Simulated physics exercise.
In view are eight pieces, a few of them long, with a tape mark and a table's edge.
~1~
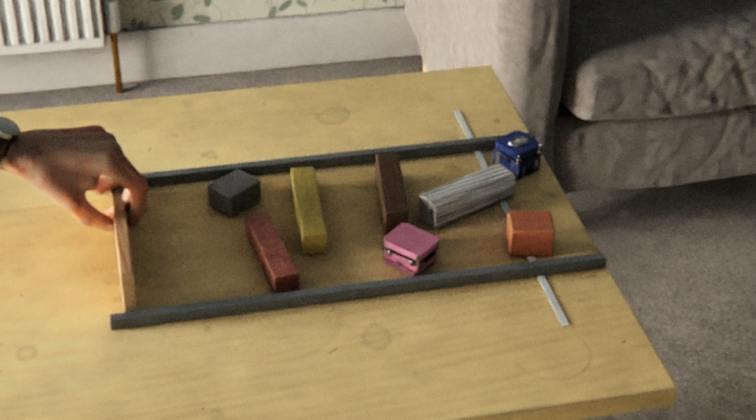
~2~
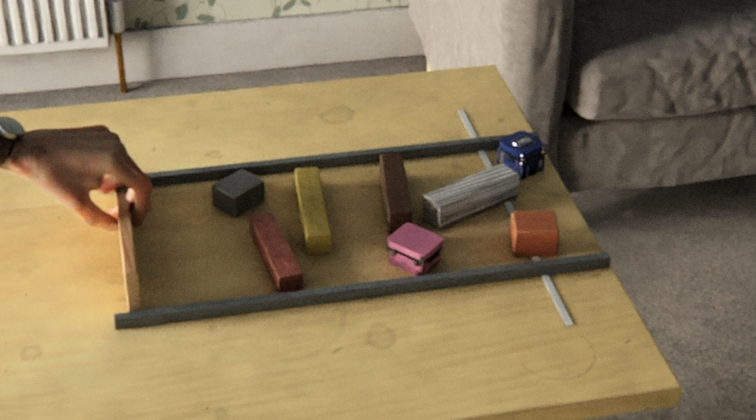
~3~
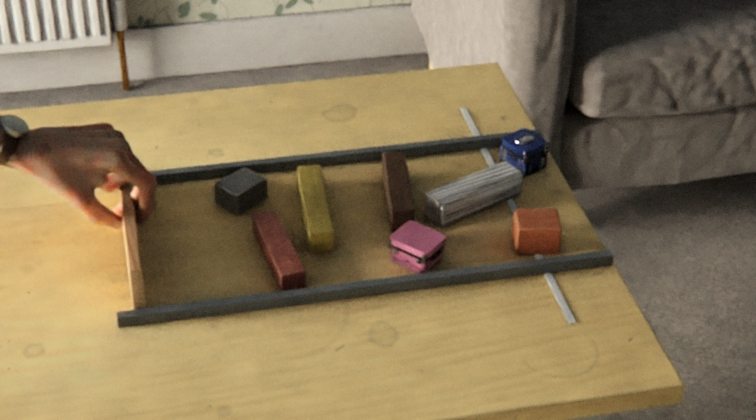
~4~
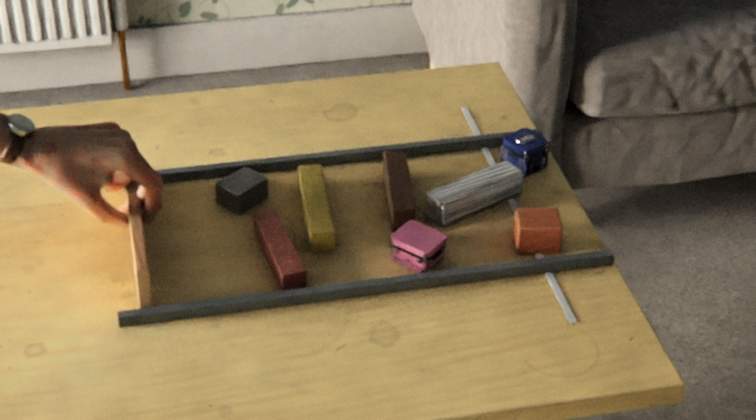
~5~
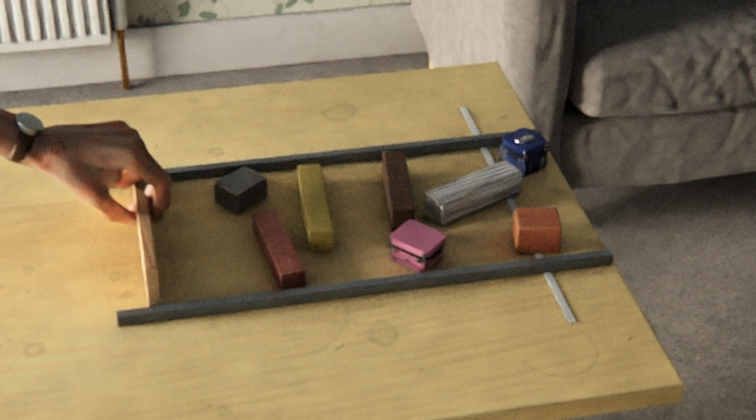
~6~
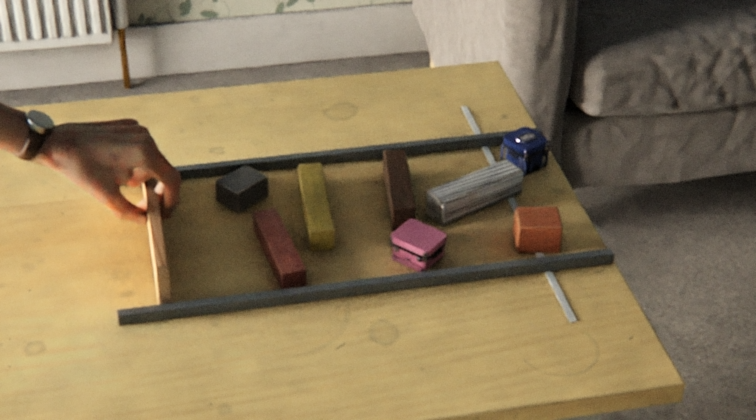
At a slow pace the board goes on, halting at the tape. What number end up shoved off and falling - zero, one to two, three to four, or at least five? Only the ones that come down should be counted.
I predict the tally of drops will be above two but under five.
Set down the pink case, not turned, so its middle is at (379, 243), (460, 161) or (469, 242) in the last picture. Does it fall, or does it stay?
At each spot in turn it holds steady, topples down and holds steady.
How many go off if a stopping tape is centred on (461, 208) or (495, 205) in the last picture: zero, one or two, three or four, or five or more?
Going one tape after another, I'd say no fall at all for the first and one or two for the second.
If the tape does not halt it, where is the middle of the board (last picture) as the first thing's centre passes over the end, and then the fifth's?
First about (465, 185), next about (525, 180).
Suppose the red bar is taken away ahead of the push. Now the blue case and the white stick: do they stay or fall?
The blue case is gone, the white stick is gone.
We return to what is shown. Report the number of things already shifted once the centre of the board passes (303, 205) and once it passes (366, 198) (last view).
First 3 and then 6.
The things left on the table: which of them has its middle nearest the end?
That's the yellow bar.
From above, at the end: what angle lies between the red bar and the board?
About 0 degrees.
Soon after, none off yet; blue case at rest near (525, 151); orange block at rest near (538, 230); white stick at rest near (475, 192).
After that, none off yet; blue case at rest near (533, 147); orange block at rest near (538, 230); white stick displaced a little near (528, 189).
In the end, the number that fall off is three or four; gone, brown bar, white stick, orange block and blue case.
